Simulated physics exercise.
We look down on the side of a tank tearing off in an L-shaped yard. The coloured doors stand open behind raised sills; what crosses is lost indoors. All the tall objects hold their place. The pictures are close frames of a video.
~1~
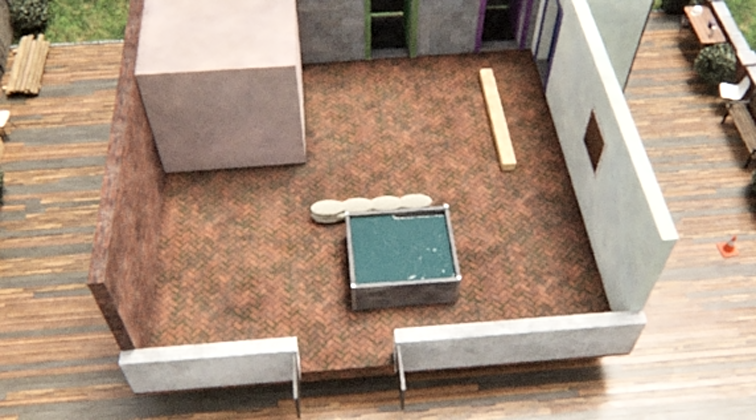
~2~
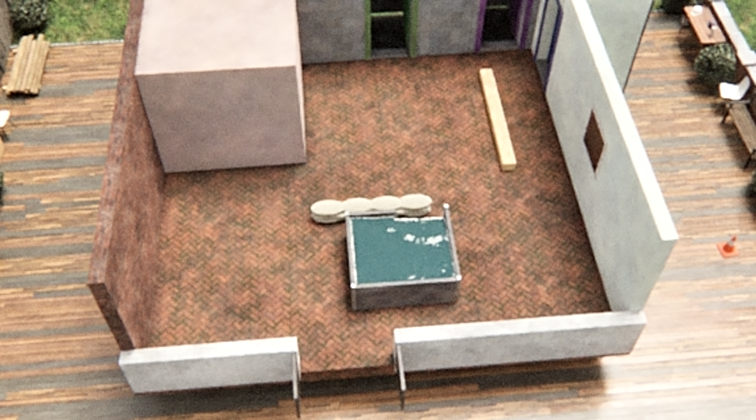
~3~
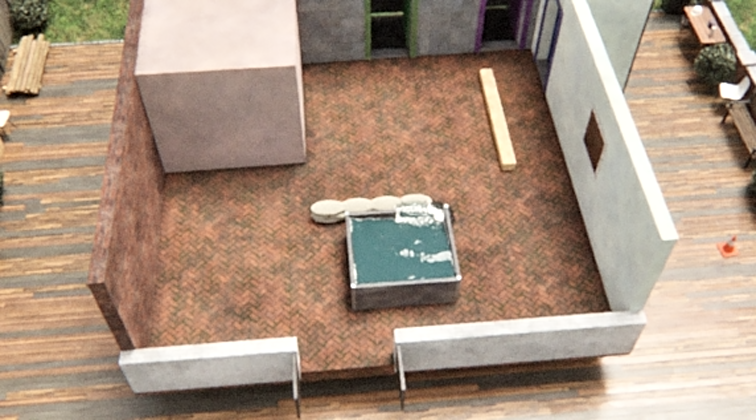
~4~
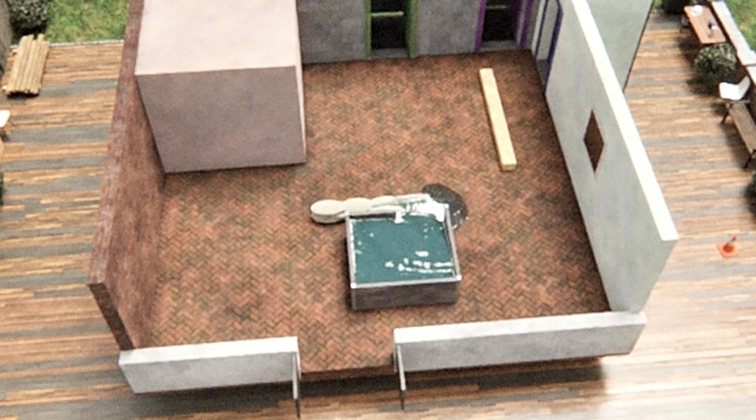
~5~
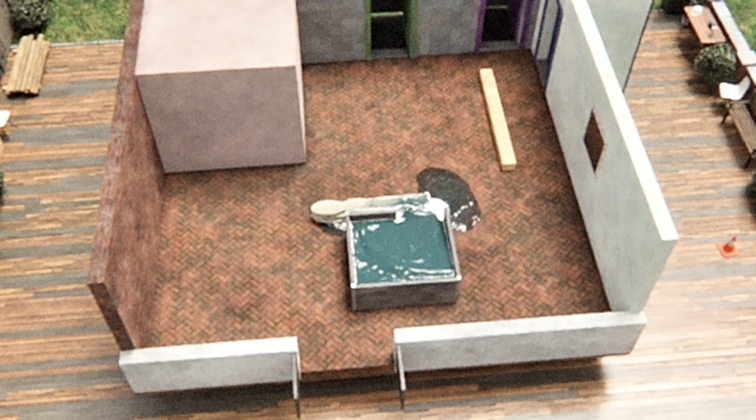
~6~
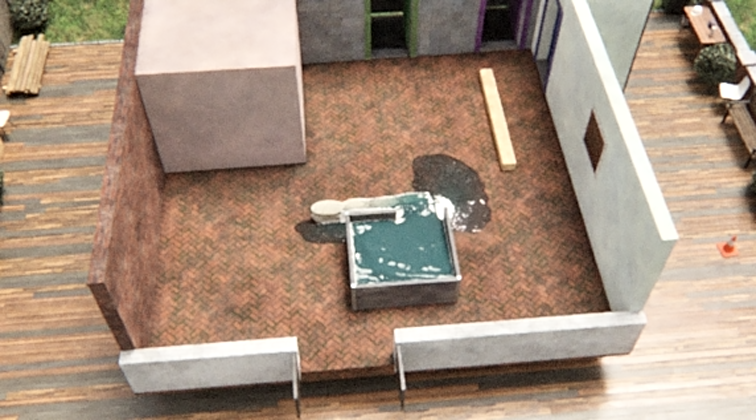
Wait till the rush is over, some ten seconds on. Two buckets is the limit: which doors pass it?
In the end: The green door stays under that; the blue door stays under that; the purple door stays under that.
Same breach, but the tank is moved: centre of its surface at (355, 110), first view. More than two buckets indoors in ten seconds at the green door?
In short: Green goes over.
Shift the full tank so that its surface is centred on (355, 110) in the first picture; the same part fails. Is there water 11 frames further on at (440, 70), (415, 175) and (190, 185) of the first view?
One after the other: Covered, free of water, not flooded.
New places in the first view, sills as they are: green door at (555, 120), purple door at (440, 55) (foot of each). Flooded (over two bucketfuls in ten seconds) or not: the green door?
Then: The green door stays under.
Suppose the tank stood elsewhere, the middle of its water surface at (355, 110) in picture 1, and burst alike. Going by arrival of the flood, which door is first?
I say the green-painted one.
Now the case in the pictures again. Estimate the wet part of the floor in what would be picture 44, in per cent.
Close to 60 %.
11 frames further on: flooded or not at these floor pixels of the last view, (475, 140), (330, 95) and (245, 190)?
As listed: Under water, clear, clear.
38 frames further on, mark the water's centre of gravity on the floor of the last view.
I would point to (383, 212).
A moment on, water covers 20 % of the floor; the green door not reached, the blue door not reached, the purple door not reached.
Next, water covers 35 % of the floor; the green door not reached, the blue door not reached, the purple door not reached.
Then, water covers 40 % of the floor; the green door wet at the sill, nothing in, the blue door wet at the sill, nothing in, the purple door wet at the sill, nothing in.
Later, water covers 60 % of the floor; the green door wet at the sill, nothing in, the blue door wet at the sill, nothing in, the purple door wet at the sill, nothing in.
In the end, water covers 85 % of the floor; the green door wet at the sill, nothing in, the blue door wet at the sill, nothing in, the purple door wet at the sill, nothing in.
